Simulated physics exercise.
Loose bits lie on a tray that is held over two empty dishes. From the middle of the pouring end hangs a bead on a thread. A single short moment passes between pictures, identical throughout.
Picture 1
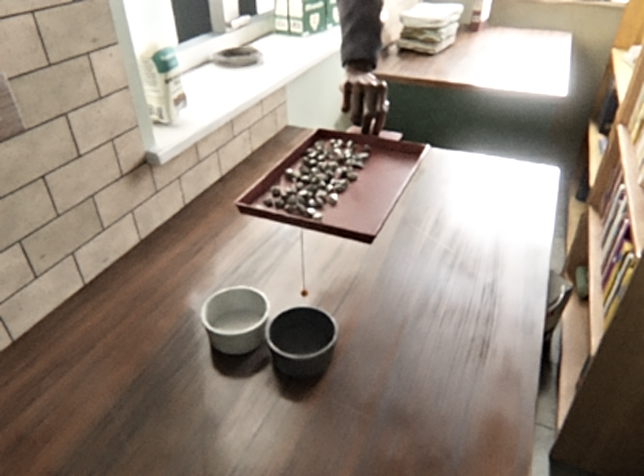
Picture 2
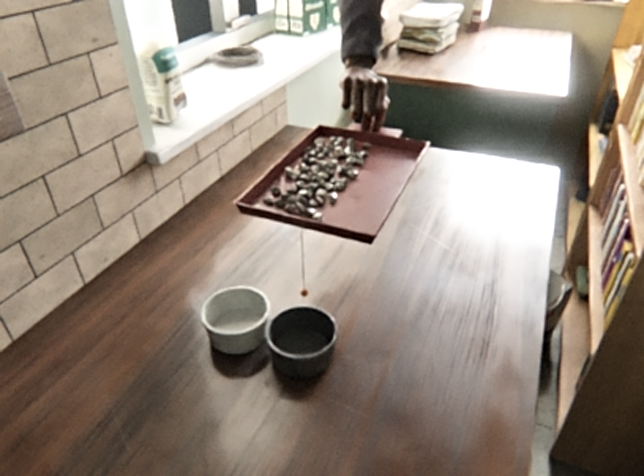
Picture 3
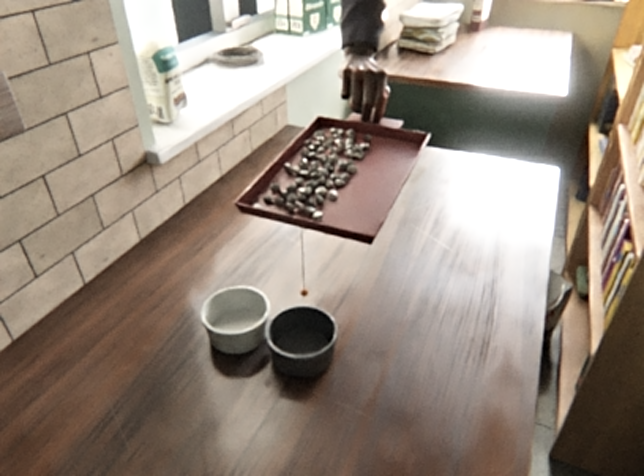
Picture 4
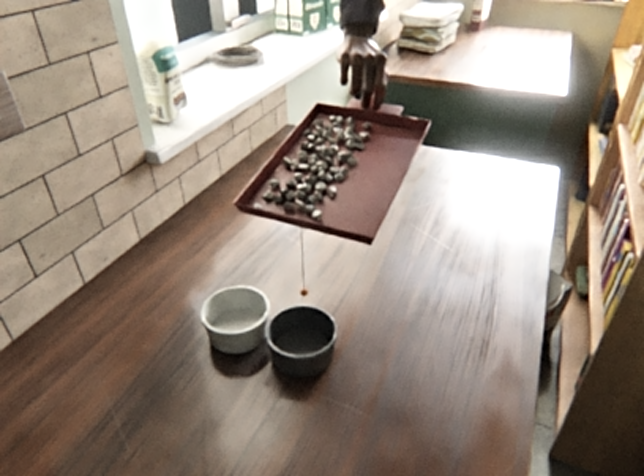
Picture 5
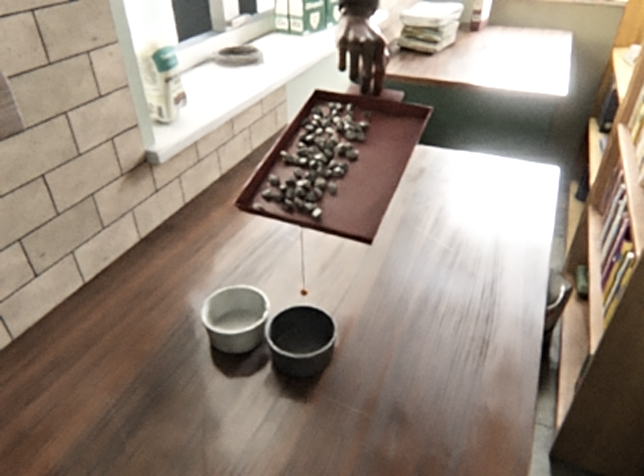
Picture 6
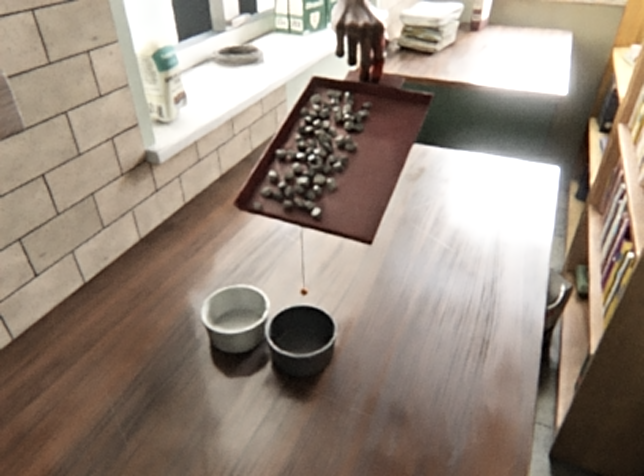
On a dark wooden table beside a tiled wall, a pale dish and a dark dish sit empty beneath a reddish tray of small stones, a bead hanging from its near edge. A dark hand at the far side raises that end, tilting the tray gradually steeper, and the stones shift slightly.
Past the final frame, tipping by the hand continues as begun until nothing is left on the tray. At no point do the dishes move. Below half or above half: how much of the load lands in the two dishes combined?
The dishes catch most of the load.
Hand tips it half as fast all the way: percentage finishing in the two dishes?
I'd put it near 80 per cent.
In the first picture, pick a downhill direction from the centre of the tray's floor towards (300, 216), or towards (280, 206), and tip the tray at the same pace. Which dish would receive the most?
The first try favours the dish to the left; the second favours the dish to the left.
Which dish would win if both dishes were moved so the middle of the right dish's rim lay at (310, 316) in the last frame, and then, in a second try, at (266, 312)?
In turn: The right-side dish; the right-side dish.
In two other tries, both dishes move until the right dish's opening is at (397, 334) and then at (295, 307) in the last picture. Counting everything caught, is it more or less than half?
For the two places in order: A minority share, a minority share.
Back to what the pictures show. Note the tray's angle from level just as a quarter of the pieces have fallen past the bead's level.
Roughly 85 degrees from level.
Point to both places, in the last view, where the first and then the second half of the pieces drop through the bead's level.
Close to (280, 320), then close to (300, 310).
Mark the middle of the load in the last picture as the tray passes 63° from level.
Around (290, 209).
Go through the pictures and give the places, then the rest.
Corners of the pouring end near (240, 202) and (372, 232), level; middle of the load near (330, 174), bits of gravel; left dish near (219, 341); right dish near (287, 364); bead on its thread near (304, 293), in the first frame.
Corners of the pouring end near (239, 202) and (372, 232), level; middle of the load near (330, 173), in the second frame.
Corners of the pouring end near (239, 201) and (371, 233), tipped barely, level across its low end; middle of the load near (330, 168), in the third frame.
Corners of the pouring end near (238, 201) and (371, 234), tipped a little, level across its low end; middle of the load near (329, 161), in the fourth frame.
Corners of the pouring end near (238, 201) and (371, 236), tipped clearly, level across its low end; middle of the load near (328, 154), in the fifth frame.
Corners of the pouring end near (237, 202) and (370, 237), tipped clearly, level across its low end; middle of the load near (322, 141), a little on the move; left dish near (219, 339); right dish near (287, 363), in the sixth frame.
Shortly afterwards, tray tipped steeply; all but a few on the tray; only a few in the air.
Next, tray tipped right over; near a third on the tray; near a quarter in the right dish; a little in the left dish; near a quarter outside both; near a quarter in the air.
Some moments later, tray tipped past a quarter turn; near half in the right dish; near a quarter in the left dish; near a third outside both.
In the end, tray tipped past a quarter turn; near half in the right dish; near a quarter in the left dish; near a third outside both.
